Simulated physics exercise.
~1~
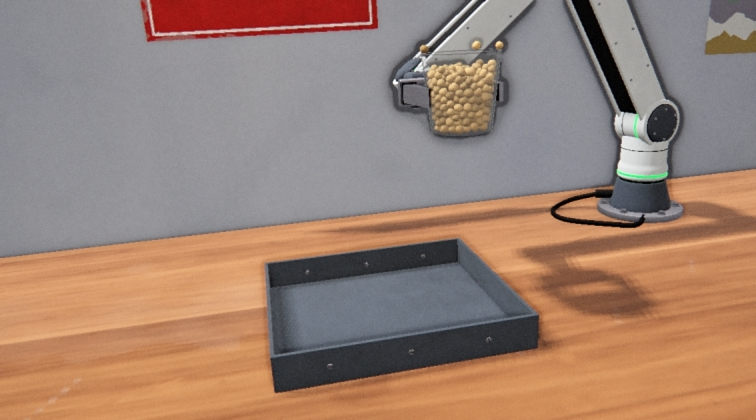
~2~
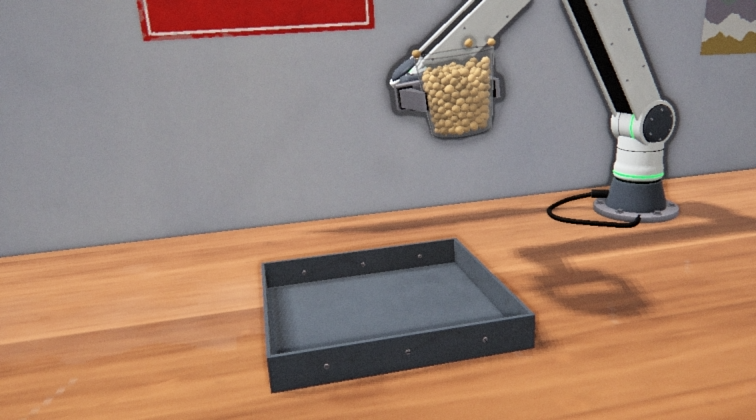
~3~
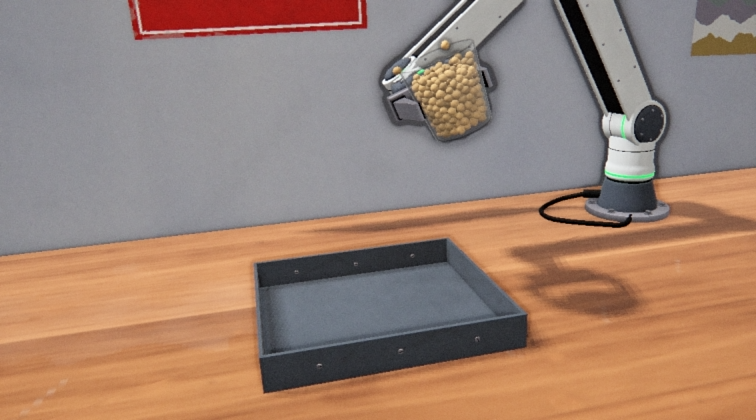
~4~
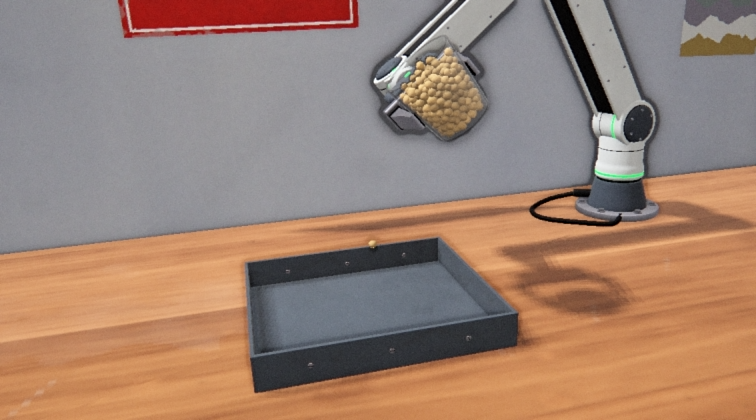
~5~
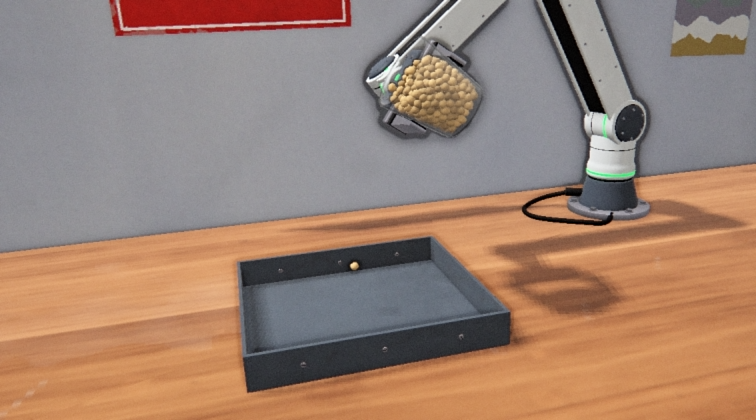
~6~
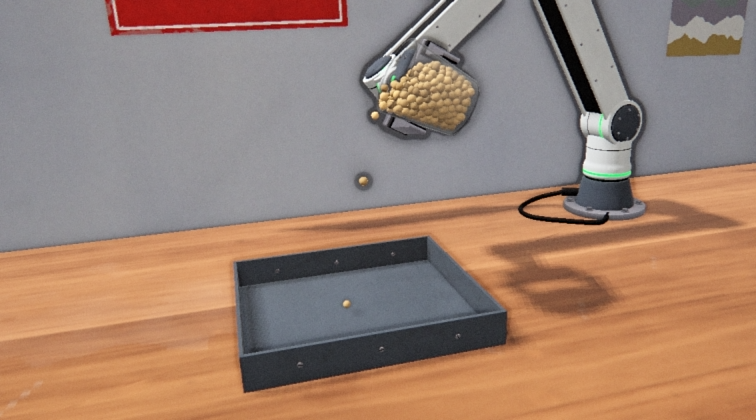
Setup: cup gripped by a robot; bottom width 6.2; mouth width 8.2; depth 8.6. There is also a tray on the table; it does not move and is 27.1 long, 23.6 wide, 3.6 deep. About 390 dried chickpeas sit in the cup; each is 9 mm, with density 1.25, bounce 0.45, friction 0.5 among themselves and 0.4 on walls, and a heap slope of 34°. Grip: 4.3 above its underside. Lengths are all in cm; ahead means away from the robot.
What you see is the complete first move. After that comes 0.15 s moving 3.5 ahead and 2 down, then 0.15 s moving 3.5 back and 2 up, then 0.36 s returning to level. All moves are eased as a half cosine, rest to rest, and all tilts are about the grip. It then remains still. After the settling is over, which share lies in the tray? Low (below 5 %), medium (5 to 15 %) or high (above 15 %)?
Medium.
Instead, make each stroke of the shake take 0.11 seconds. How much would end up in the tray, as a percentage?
It would be some 20 %.
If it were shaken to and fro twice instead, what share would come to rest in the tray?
It would then be around 15 per cent.
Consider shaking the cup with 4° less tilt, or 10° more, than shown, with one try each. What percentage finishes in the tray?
About 5 and 25 %.
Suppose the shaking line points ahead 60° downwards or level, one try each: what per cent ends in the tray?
First try about 5 %, second try about 15 %.
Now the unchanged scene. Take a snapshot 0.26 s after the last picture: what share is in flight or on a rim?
About 6 per cent.
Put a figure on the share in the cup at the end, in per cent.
My estimate would be some 90 percent.
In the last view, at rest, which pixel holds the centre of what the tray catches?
It sits close to (336, 306).
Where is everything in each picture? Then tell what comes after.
The first frame shows cup middle at (461, 94), level; upper third of the load around (460, 77), from x 425 to 500, top at y 45; 390 in the cup.
The second frame shows cup middle at (458, 94), tilted 6° forward; upper third of the load around (458, 77), from x 415 to 490, top at y 40.
The third frame shows cup middle at (450, 94), tilted 21° forward; upper third of the load around (452, 78), from x 395 to 485, top at y 45; 389 in the cup, 1 in flight or on a rim.
The fourth frame shows cup middle at (442, 94), tilted 41° forward; upper third of the load around (442, 78), from x 375 to 480, top at y 50; 389 in the cup, 1 in flight or on a rim.
The fifth frame shows cup middle at (434, 93), tilted 56° forward; upper third of the load around (432, 78), from x 355 to 475, top at y 60; 389 in the cup, 1 in the tray.
The sixth frame shows cup middle at (431, 93), tilted 62° forward; upper third of the load around (432, 81), from x 345 to 470, top at y 65; 387 in the cup, 1 in the tray, 2 in flight or on a rim.
Then, 0.26 s after the last picture, tilted 62° forward, highest piece 28 above the table; 364 in the cup, 3 in the tray, 23 in flight or on a rim.
Then, 0.53 s after the last picture, tilted 18° forward, highest piece 30 above the table; 356 in the cup, 32 in the tray, 2 in flight or on a rim.
Then, 0.86 s after the last picture, level, highest piece 30 above the table; 356 in the cup, 34 in the tray.
Then, 1.91 s after the last picture, level, highest piece 30 above the table; 356 in the cup, 34 in the tray.
Final count, 356 in the cup, 34 in the tray. That is 9 % in the tray.
